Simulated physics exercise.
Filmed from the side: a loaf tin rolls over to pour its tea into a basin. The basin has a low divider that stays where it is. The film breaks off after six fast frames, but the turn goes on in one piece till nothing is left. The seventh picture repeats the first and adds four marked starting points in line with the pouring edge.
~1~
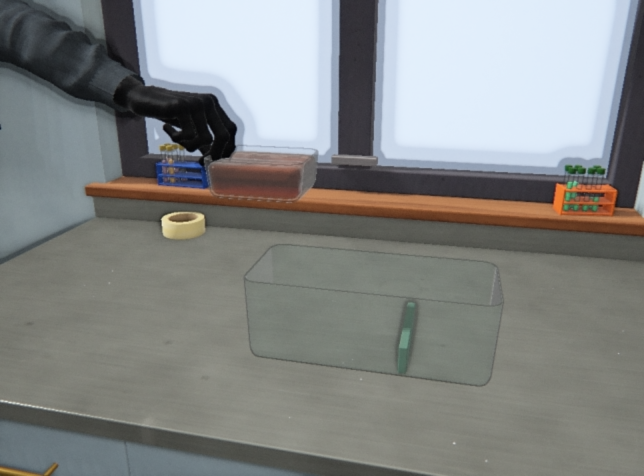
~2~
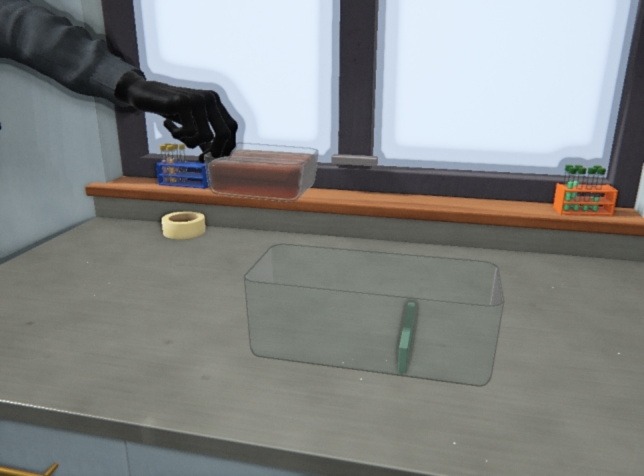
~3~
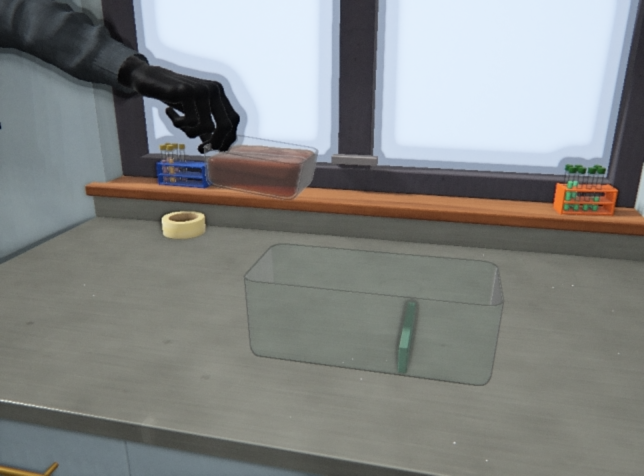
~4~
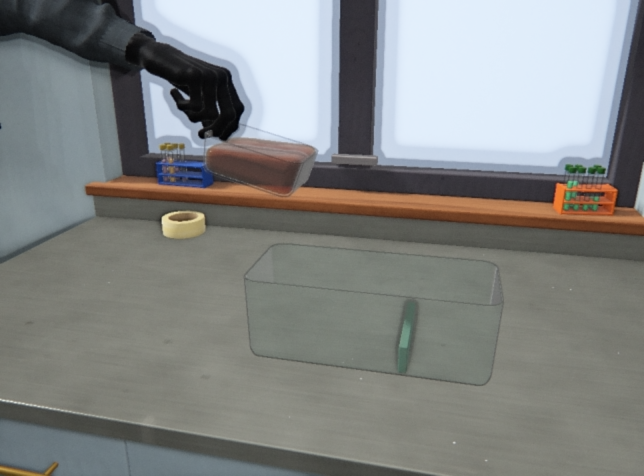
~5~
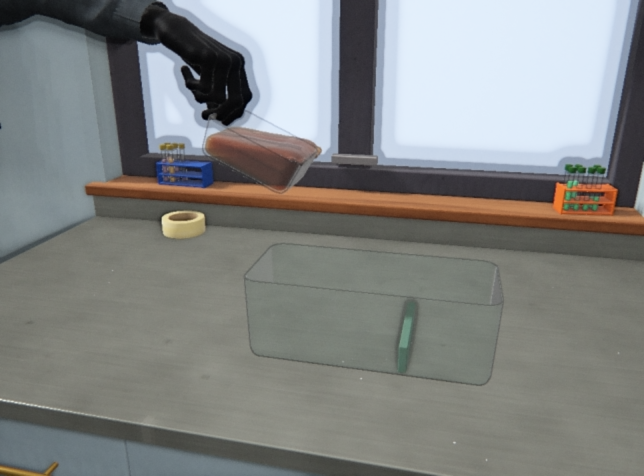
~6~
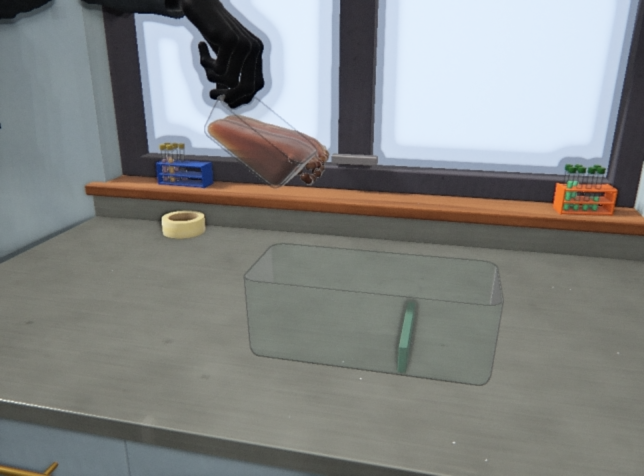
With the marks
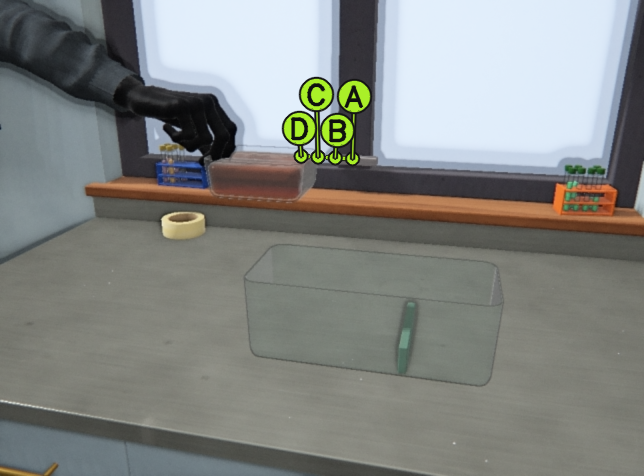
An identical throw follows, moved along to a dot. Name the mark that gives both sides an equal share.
Best: C.
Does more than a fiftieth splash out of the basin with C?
Yes.
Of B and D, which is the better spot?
B it is.
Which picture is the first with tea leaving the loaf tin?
In picture 4.
On the marked copy, A at (352, 158); B at (335, 157); C at (318, 157); D at (301, 156).
With A, about 26 % ends left of the wall and 67 % right of it; 7 % is lost outside.
With B, about 32 % ends left of the wall and 61 % right of it; 7 % is lost outside.
With C, about 49 % ends left of the wall and 44 % right of it; 7 % is lost outside.
With D, about 80 % ends left of the wall and 14 % right of it; 6 % is lost outside.
